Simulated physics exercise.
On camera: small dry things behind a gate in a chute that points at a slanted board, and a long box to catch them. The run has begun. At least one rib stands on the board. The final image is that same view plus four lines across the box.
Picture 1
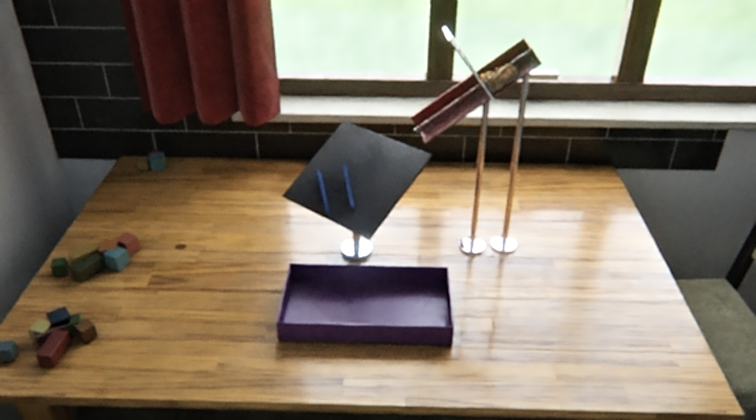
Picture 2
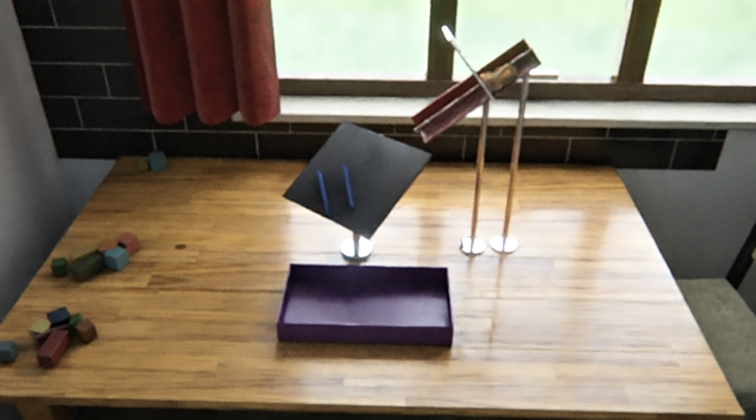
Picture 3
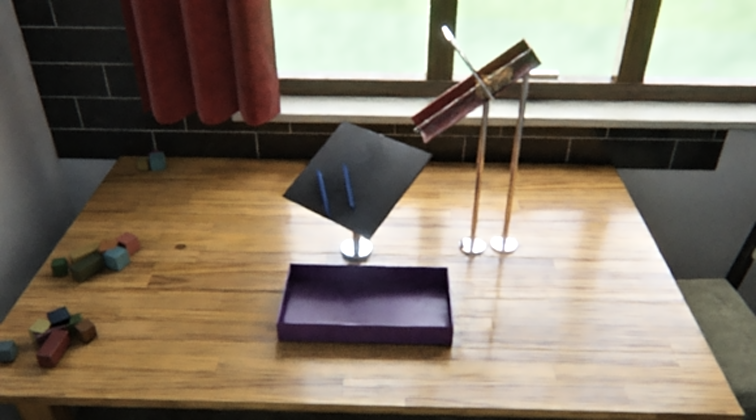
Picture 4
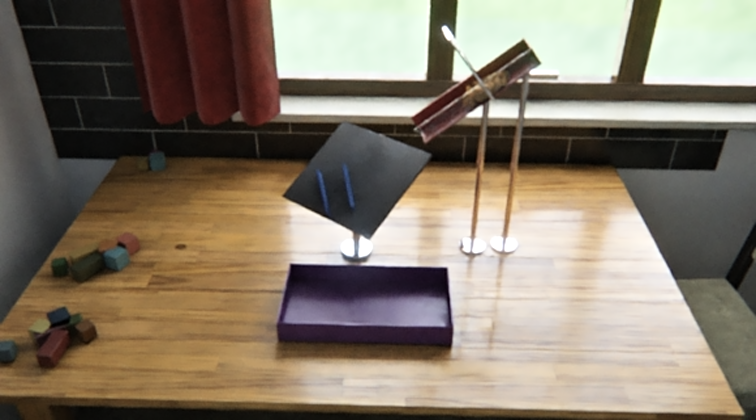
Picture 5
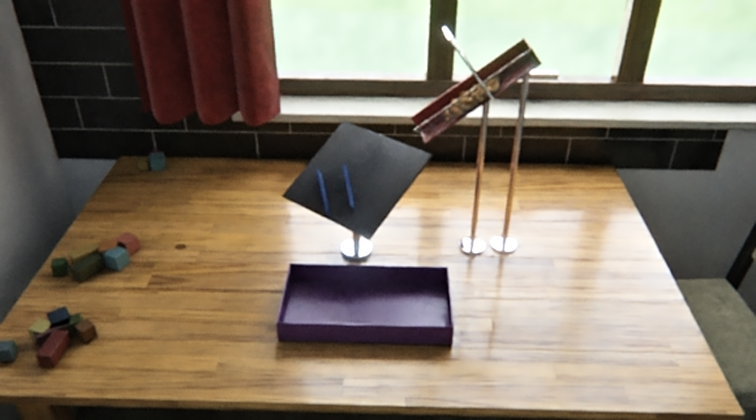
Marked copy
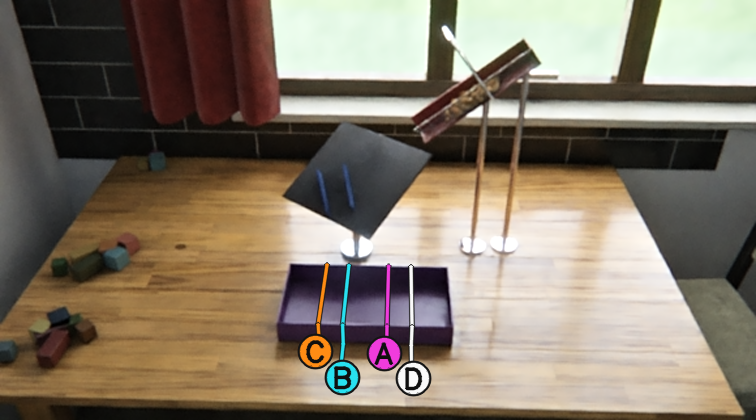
A glossy wooden table stands before a bright window, dark brick and a red curtain, seen from the front and above. A dark slanted board with two blue ribs stands behind an empty purple box, with a reddish chute on two slender posts to the right and coloured blocks at far left. Inside the chute, small brownish beads slide down leftward, spreading out, while everything else and the camera stay still.
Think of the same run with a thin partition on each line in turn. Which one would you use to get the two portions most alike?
The best line is B.
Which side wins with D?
More lands on the left.
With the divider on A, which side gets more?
Left.
On the marked copy, line A crosses the front rim at (387, 325); line B crosses the front rim at (342, 324); line C crosses the front rim at (318, 323); line D crosses the front rim at (412, 325).
Choosing A, of what is caught, the whole lot on the left of the divider, none at all on the right.
Choosing B, of what is caught, close to a third on the left of the divider, close to two thirds on the right.
Choosing C, of what is caught, only a few on the left of the divider, all but a few on the right.
Choosing D, of what is caught, the whole lot on the left of the divider, none at all on the right.
